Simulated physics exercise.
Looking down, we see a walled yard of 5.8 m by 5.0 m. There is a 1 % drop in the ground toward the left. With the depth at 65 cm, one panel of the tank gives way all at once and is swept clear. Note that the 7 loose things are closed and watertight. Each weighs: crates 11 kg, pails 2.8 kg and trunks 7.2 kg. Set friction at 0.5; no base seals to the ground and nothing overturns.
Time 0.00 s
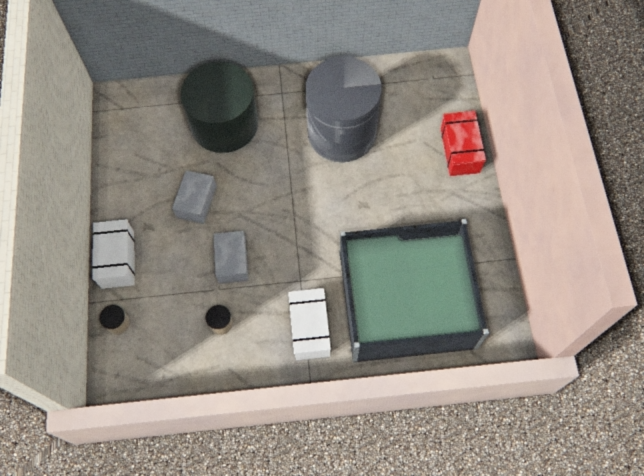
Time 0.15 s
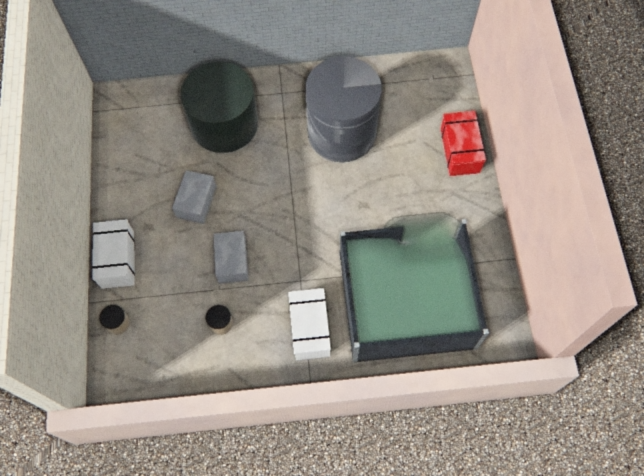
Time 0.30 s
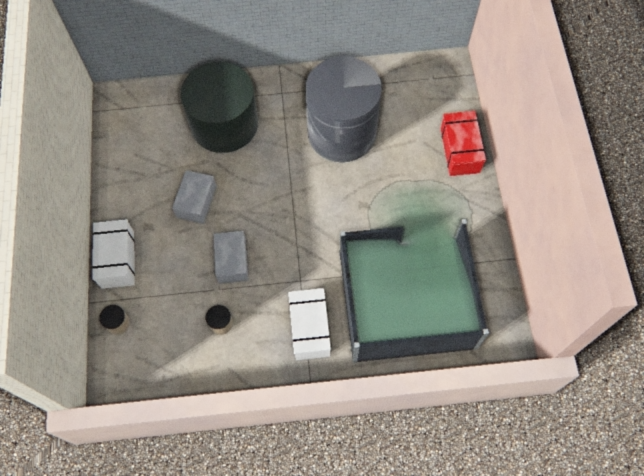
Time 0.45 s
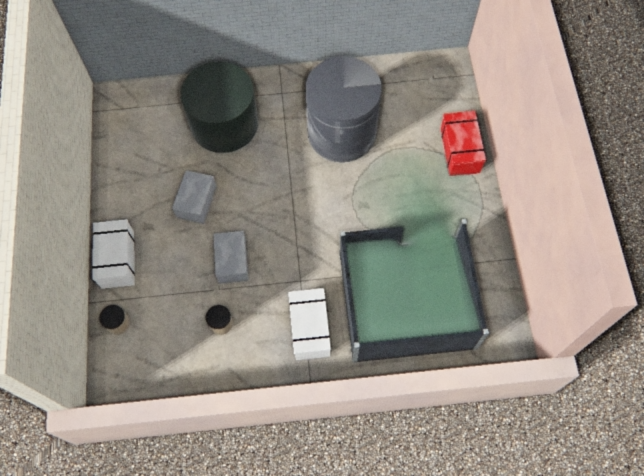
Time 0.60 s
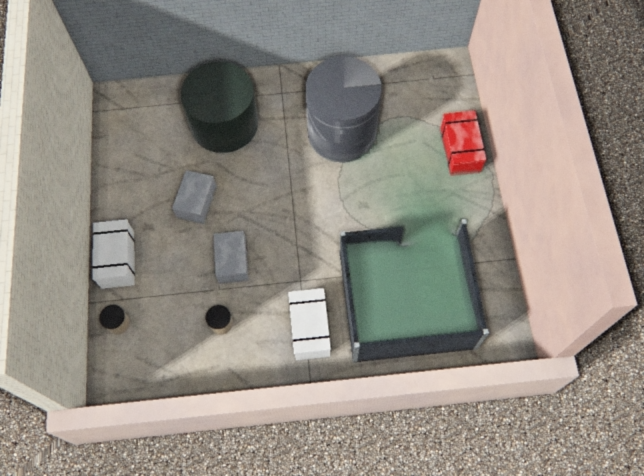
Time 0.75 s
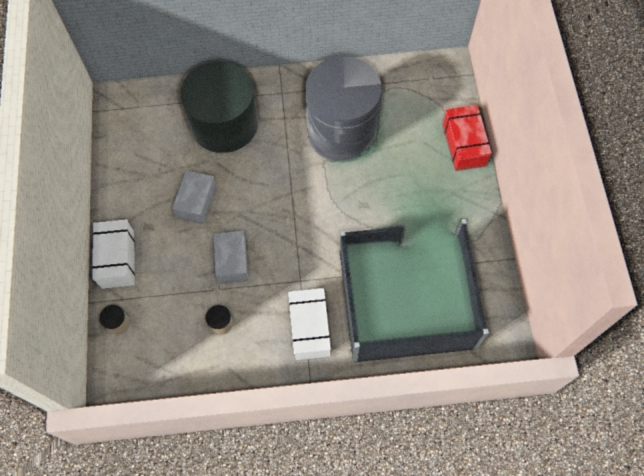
Green water pours through a gap in the tank's back wall and nudges the red trunk.
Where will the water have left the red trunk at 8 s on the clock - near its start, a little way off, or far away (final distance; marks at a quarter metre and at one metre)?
Far away.
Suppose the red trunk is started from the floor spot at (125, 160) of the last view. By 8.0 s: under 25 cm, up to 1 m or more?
Short answer: It drifts a great distance.
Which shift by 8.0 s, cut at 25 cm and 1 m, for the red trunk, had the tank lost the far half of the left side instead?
Afterwards the red trunk stays almost motionless.
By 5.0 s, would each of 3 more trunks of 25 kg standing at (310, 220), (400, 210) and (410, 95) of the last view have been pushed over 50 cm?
Within it, beyond it, beyond it.
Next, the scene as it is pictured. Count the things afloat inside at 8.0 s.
Count: 4.
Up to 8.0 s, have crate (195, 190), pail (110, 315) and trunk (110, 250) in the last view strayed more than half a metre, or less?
In turn: Less, past it, over.
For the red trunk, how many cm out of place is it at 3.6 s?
Around 140 centimetres.
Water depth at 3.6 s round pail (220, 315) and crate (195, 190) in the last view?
First about 0 cm, second about 3 cm.
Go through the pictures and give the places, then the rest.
In the first picture, the red trunk at (465, 136) rests on the ground; 2.0 m2 under water; 0 of 7 have shifted.
In the second picture, the red trunk at (465, 136) rests on the ground; 2.5 m2 under water; 0 of 7 have shifted.
In the third picture, the red trunk at (465, 136), on the bottom; 3.2 m2 under water; 0 of 7 have shifted.
In the fourth picture, the red trunk at (465, 136), on the bottom; 4.1 m2 under water; 0 of 7 have shifted.
In the fifth picture, the red trunk at (465, 136), on the bottom; water covers 5.1 m2; 0 of 7 have shifted.
In the sixth picture, the red trunk at (469, 131) rests on the ground, 10 cm from its start; 6.0 m2 under water; 1 of 7 have shifted.
After 1.6 s the red trunk is near (459, 66), 1.1 m from its start, afloat; 1 afloat.
After 3.6 s the red trunk is near (397, 62), 1.5 m from its start, afloat; 1 afloat.
After 5.6 s the red trunk is near (283, 85), 2.7 m from its start, afloat; 1 afloat.
After 8.0 s the red trunk is near (280, 95), 2.7 m from its start, afloat; 4 afloat.
